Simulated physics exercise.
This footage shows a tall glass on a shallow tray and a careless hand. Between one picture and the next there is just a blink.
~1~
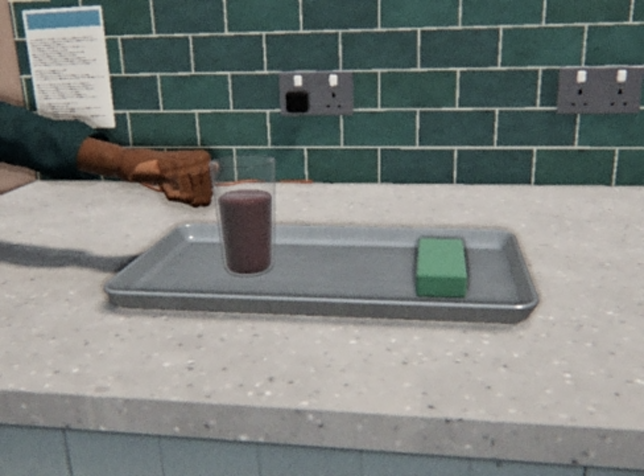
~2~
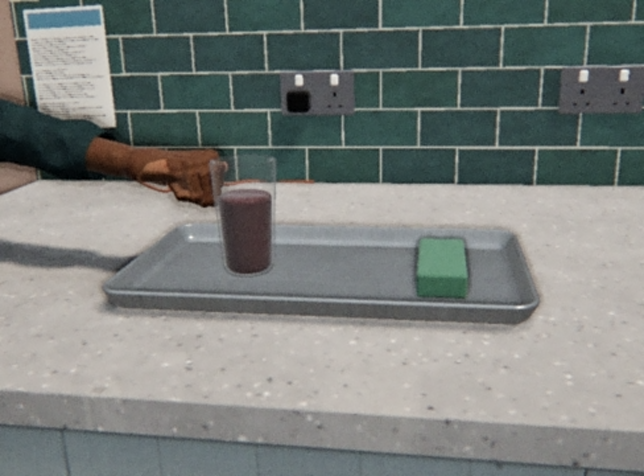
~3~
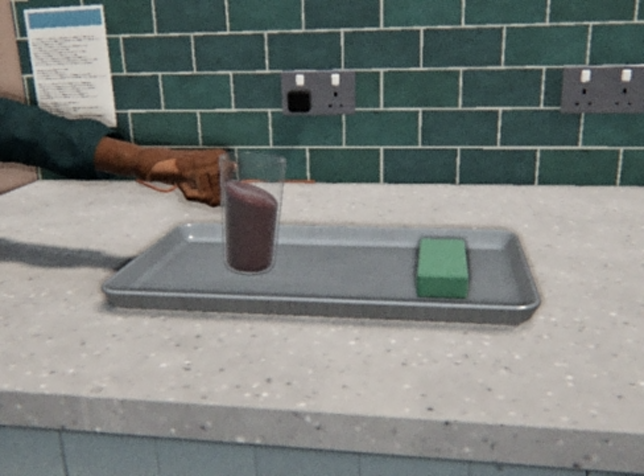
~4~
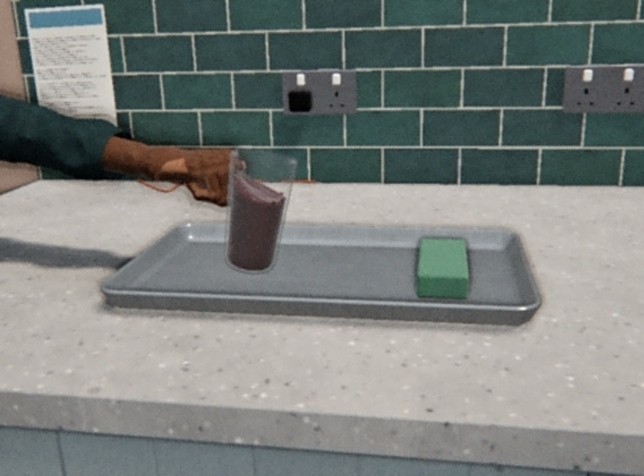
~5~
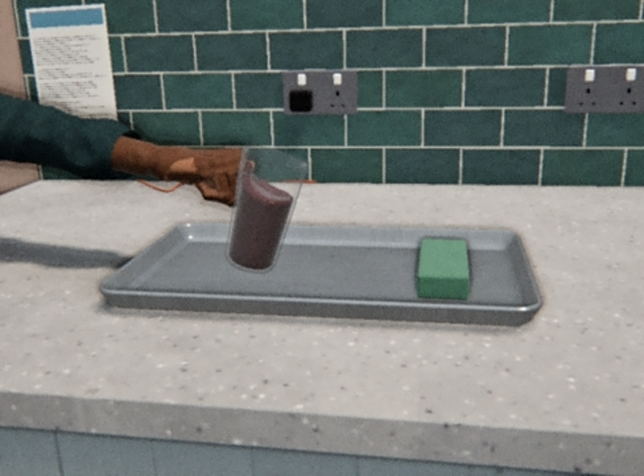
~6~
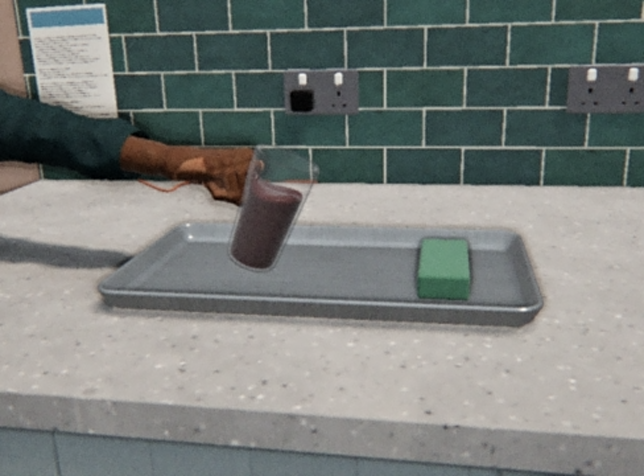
The footage shows a hand beside a tall glass of dark red wine on a shallow grey tray with a green block at right; the glass starts upright, then leans progressively rightward as the hand moves right and the wine shifts inside.
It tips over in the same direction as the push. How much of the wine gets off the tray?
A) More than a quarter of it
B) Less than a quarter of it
Less than a quarter of it.
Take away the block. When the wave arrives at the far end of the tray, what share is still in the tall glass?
Some 65 per cent.
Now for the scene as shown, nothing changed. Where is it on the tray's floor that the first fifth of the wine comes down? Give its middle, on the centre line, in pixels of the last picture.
Around (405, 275).
A moment on, the tall glass is falling and 100 per cent is in the glass, 0 on the tray and 0 above or beyond its rim.
Next, the tall glass lies on its side and 69 per cent is in the glass, 17 on the tray and 14 above or beyond its rim.
Then the tall glass lies on its side and 40 per cent is in the glass, 43 on the tray and 17 above or beyond its rim.
Later the tall glass lies on its side and 22 per cent is in the glass, 63 on the tray and 16 above or beyond its rim.
At rest 85 per cent is held by tray and glass, 15 is off the tray.
